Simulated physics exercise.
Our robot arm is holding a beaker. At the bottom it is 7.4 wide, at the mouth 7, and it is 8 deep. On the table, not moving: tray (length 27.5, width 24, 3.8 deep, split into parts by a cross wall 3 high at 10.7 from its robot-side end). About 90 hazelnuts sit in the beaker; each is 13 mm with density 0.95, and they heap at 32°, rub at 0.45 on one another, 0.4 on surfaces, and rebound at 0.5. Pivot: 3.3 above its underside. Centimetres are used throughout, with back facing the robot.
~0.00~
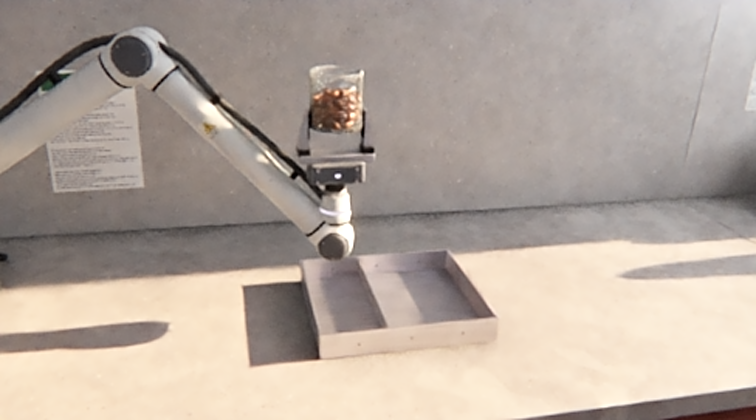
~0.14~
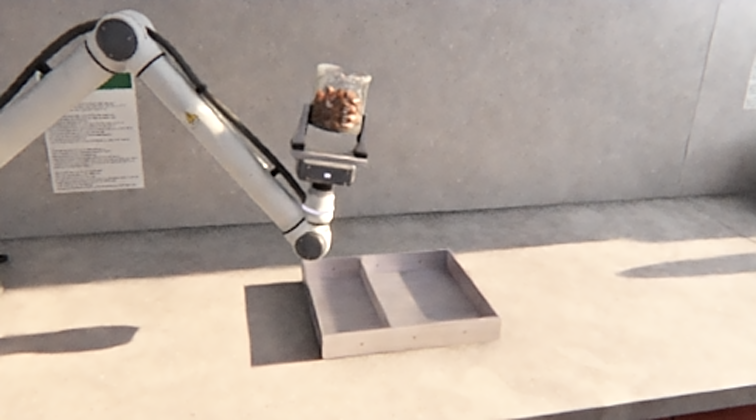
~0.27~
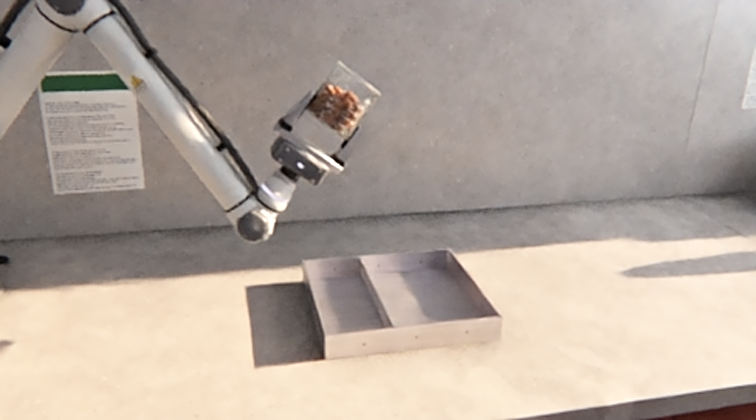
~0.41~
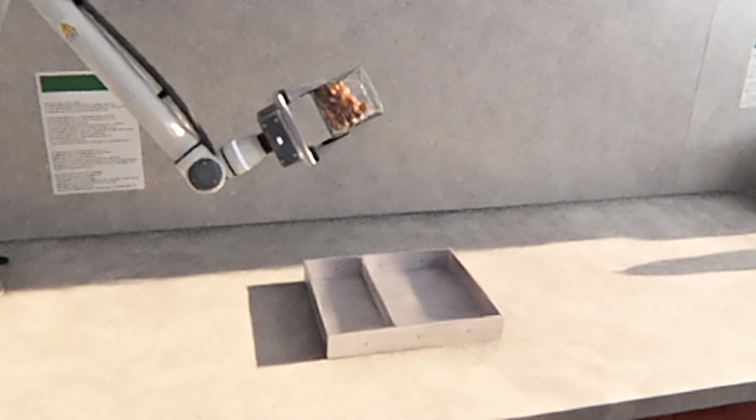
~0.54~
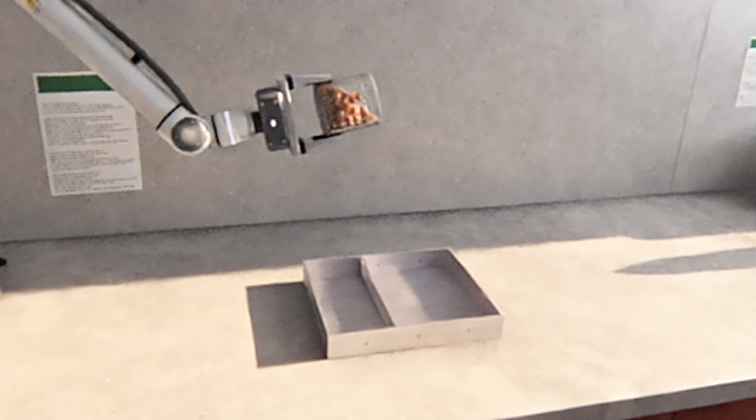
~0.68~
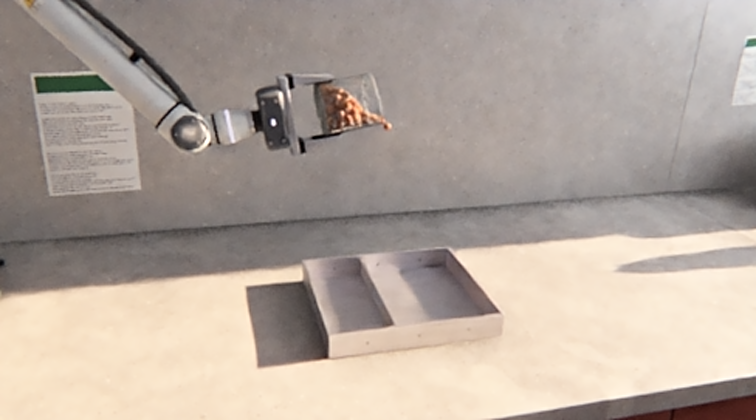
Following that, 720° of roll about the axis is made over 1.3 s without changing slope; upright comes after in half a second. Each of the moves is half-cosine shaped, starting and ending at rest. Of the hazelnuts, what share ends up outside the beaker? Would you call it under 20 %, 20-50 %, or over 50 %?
I would call it 20-50 %.
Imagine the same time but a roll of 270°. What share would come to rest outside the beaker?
I'd expect some 20 per cent.
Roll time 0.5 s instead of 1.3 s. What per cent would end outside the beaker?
Then: Approx. 10 %.
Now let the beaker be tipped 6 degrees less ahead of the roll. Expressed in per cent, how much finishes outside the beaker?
Some 15 per cent.
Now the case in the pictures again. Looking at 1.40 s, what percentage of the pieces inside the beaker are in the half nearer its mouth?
I'd say about 35 %, give or take.
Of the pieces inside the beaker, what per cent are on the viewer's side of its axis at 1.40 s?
30 per cent.
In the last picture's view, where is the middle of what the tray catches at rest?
I'd mark it about (413, 286) in the last picture.
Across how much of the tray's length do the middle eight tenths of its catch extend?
12 cm, roughly.
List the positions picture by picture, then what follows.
The first frame shows beaker middle at (336, 100), upright; upper third of the load around (335, 98), from x 315 to 355, top at y 90; 91 in the beaker.
The second frame shows beaker middle at (339, 100), tipped 10°; upper third of the load around (337, 98), from x 315 to 360, top at y 90.
The third frame shows beaker middle at (343, 102), tipped 37°; upper third of the load around (336, 98), from x 315 to 360, top at y 85.
The fourth frame shows beaker middle at (346, 103), tipped 65°; upper third of the load around (336, 95), from x 315 to 365, top at y 85.
The fifth frame shows beaker middle at (346, 104), tipped 80°; upper third of the load around (336, 97), from x 320 to 370, top at y 90.
The sixth frame shows beaker middle at (346, 104), tipped 81°; upper third of the load around (333, 98), from x 320 to 385, top at y 90; 90 in the beaker, 1 in flight or on a rim.
After 1.40 s, tipped 81°, highest piece 38 above the table; 78 in the beaker, 7 in the far-side part, 6 in flight or on a rim.
After 2.12 s, tipped 66°, highest piece 37 above the table; 65 in the beaker, 21 in the far-side part, 1 in the robot-side part, 4 in flight or on a rim.
After 2.68 s, upright, highest piece 38 above the table; 64 in the beaker, 26 in the far-side part, 1 in the robot-side part.
After 3.38 s, upright, highest piece 38 above the table; 64 in the beaker, 26 in the far-side part, 1 in the robot-side part.
At rest, 64 in the beaker, 26 in the far-side part, 1 in the robot-side part. That is 30 % outside the beaker.
